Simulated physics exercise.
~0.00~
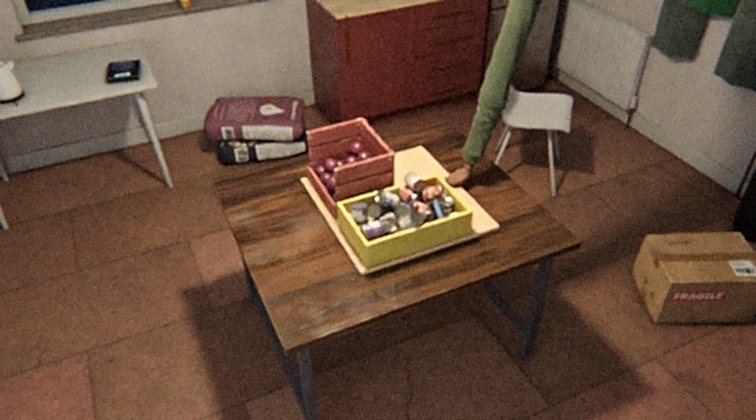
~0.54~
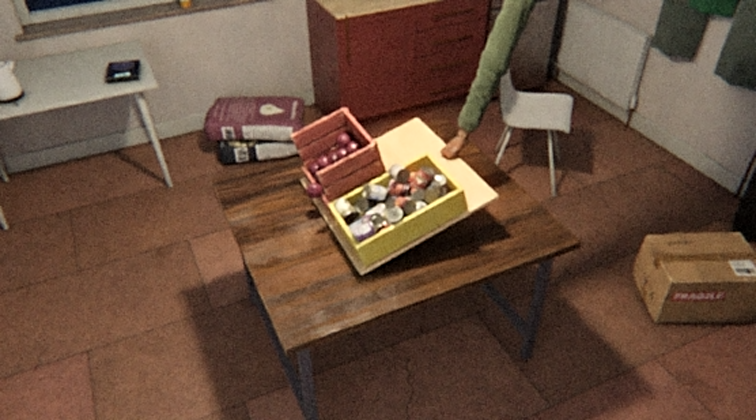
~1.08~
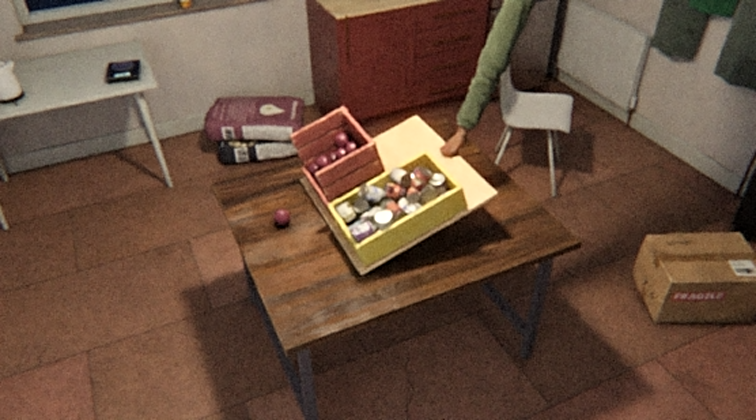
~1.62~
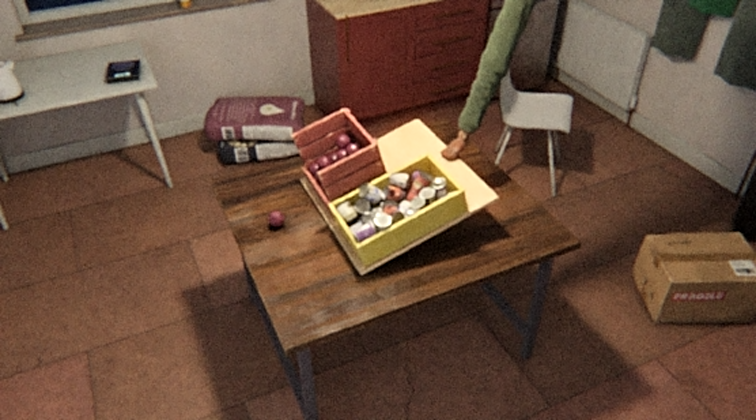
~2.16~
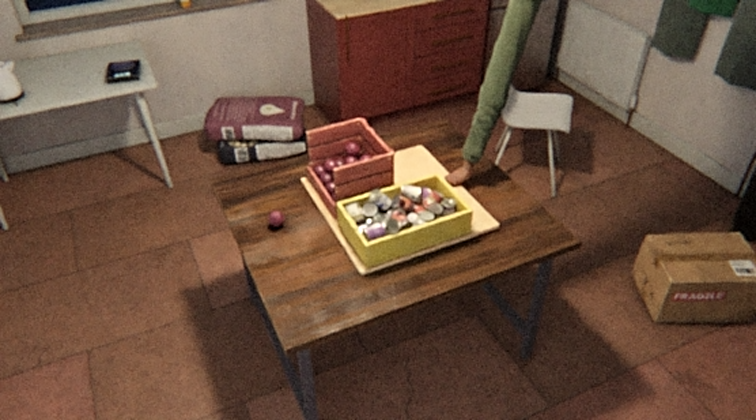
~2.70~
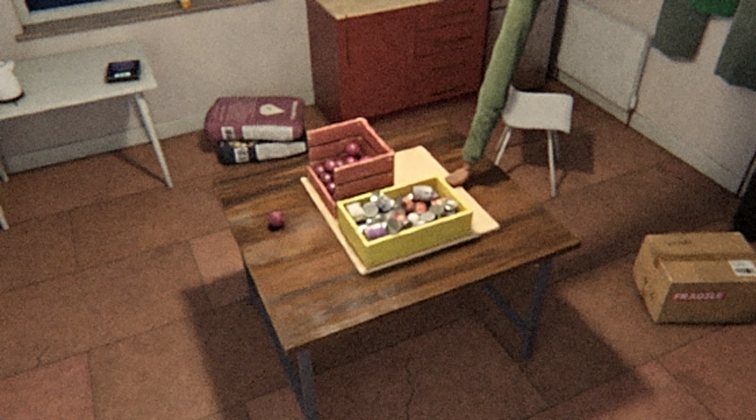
In a room with a tiled floor, a yellow crate of small tins and a red crate of dark red onions sit on a pale board on a wooden table, while a green-sleeved arm reaches in to the board's far right side. The board tips up toward the left, carrying both crates with it. One onion leaves the red crate on its low left side and rolls a short way across the tabletop. The board stays tilted briefly, then lowers flat again. At the end, the tins are all still in the yellow crate, and the single onion rests near the table's left edge.
